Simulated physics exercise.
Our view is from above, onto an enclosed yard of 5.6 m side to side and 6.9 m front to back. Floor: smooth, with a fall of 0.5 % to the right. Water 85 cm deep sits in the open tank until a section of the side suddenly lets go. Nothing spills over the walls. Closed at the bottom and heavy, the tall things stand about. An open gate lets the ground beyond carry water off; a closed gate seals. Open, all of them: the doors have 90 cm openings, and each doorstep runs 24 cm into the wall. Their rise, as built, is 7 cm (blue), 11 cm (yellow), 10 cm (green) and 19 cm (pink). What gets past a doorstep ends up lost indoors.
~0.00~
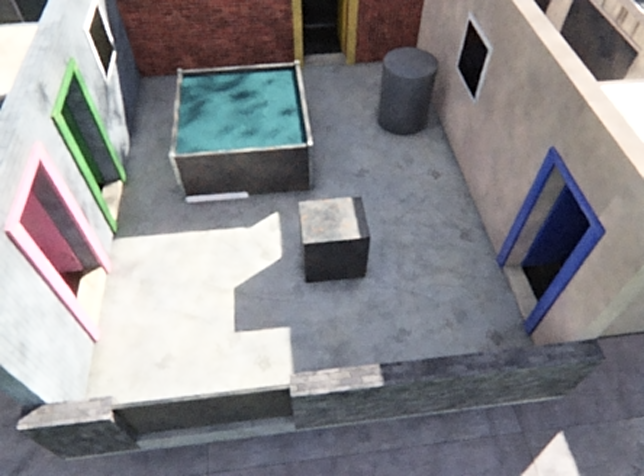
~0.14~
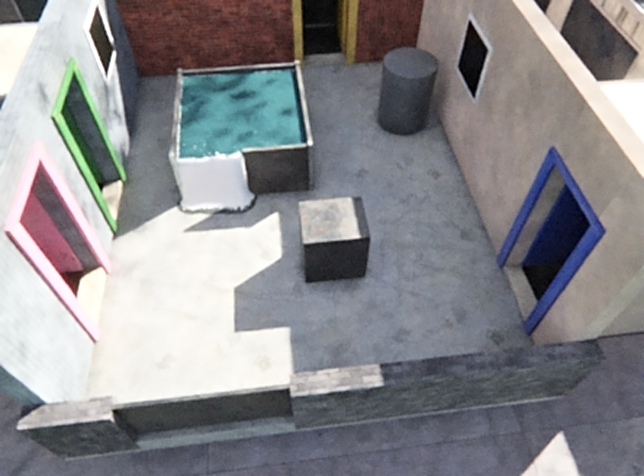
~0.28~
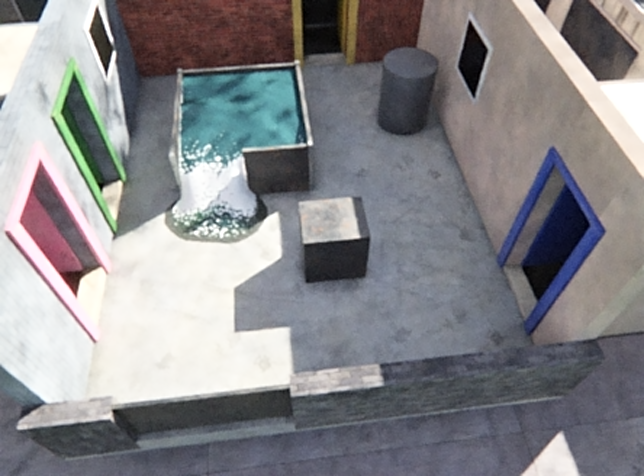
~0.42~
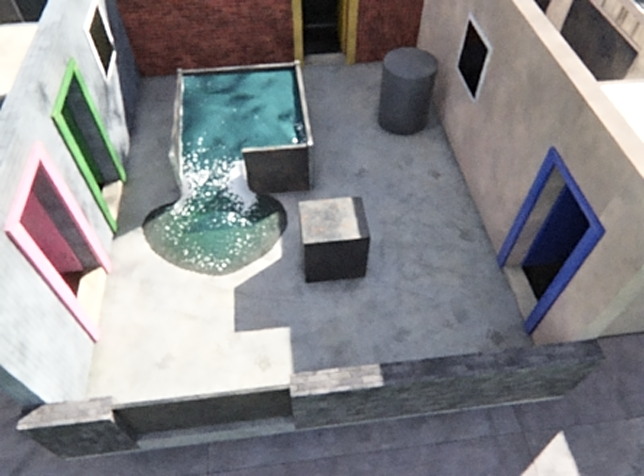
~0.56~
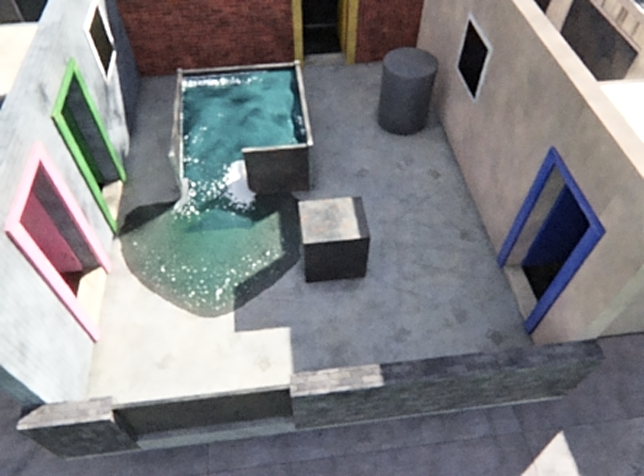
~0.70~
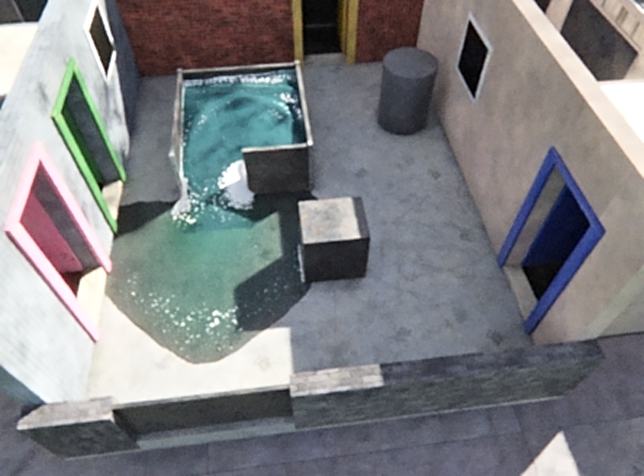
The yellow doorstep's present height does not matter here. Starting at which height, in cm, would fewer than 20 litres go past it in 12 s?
Starting at roughly 9 cm.
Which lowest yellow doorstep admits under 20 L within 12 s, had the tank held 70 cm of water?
In that case, roughly 6.5 cm.
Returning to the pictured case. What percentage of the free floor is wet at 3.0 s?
About 45 per cent.
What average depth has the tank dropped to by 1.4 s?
The average depth is some 58 cm.
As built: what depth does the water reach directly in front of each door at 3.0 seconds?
In cm - blue: 11, yellow: 0, green: 3, pink: 21.
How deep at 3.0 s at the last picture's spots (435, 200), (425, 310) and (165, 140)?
1, 4 and 0 cm, respectively.
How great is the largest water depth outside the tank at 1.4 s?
About 52 cm at most.
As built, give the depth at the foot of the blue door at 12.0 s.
It comes to about 11.0 centimetres deep.
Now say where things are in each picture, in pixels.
The first picture shows the open tank at (241, 110) is whole and still, 85 cm deep; the yellow door at (325, 18) is dry.
In the second picture, the front is at (227, 210), 0.3 m from the gap at (215, 180); 0.3 m2 of floor is wet, 85 cm left at the back.
In the third picture, the front is at (215, 239), 0.9 m from the gap at (216, 183); 1.0 m2 of floor is wet, 85 cm left at the back.
In the fourth picture, the gap is at (216, 184), the front 1.5 m out at (215, 272); the back of the open tank holds 84 cm.
In the fifth picture, the front is at (201, 310), 2.1 m from the gap at (216, 184); 4.1 m2 of floor is wet, 79 cm left at the back.
In the sixth picture, the gap is at (216, 184), the front 2.7 m out at (194, 356); the back of the open tank holds 72 cm; 3.6 m in a straight line remain to the yellow door at (325, 18).
After 1.4 s water covers 30 % of the floor, deepest (52 cm) near (81, 427); it has not reached the yellow door.
After 3.0 s water covers 45 % of the floor, deepest (35 cm) near (114, 315); it has not reached the yellow door.
After 12.0 s water covers 100 % of the floor, deepest (16 cm) near (435, 109); 12 cm at the yellow door, 6 litres in over its 11 cm doorstep.
At the yellow door as built, the water arrived by 7.0 s and peaked near 14 cm at 10.8 s.
With a doorstep of 7.5 cm, 39 litres would have come in within the 12 s; with 10 cm, 13 litres. So under 20 litres takes about 9 cm.
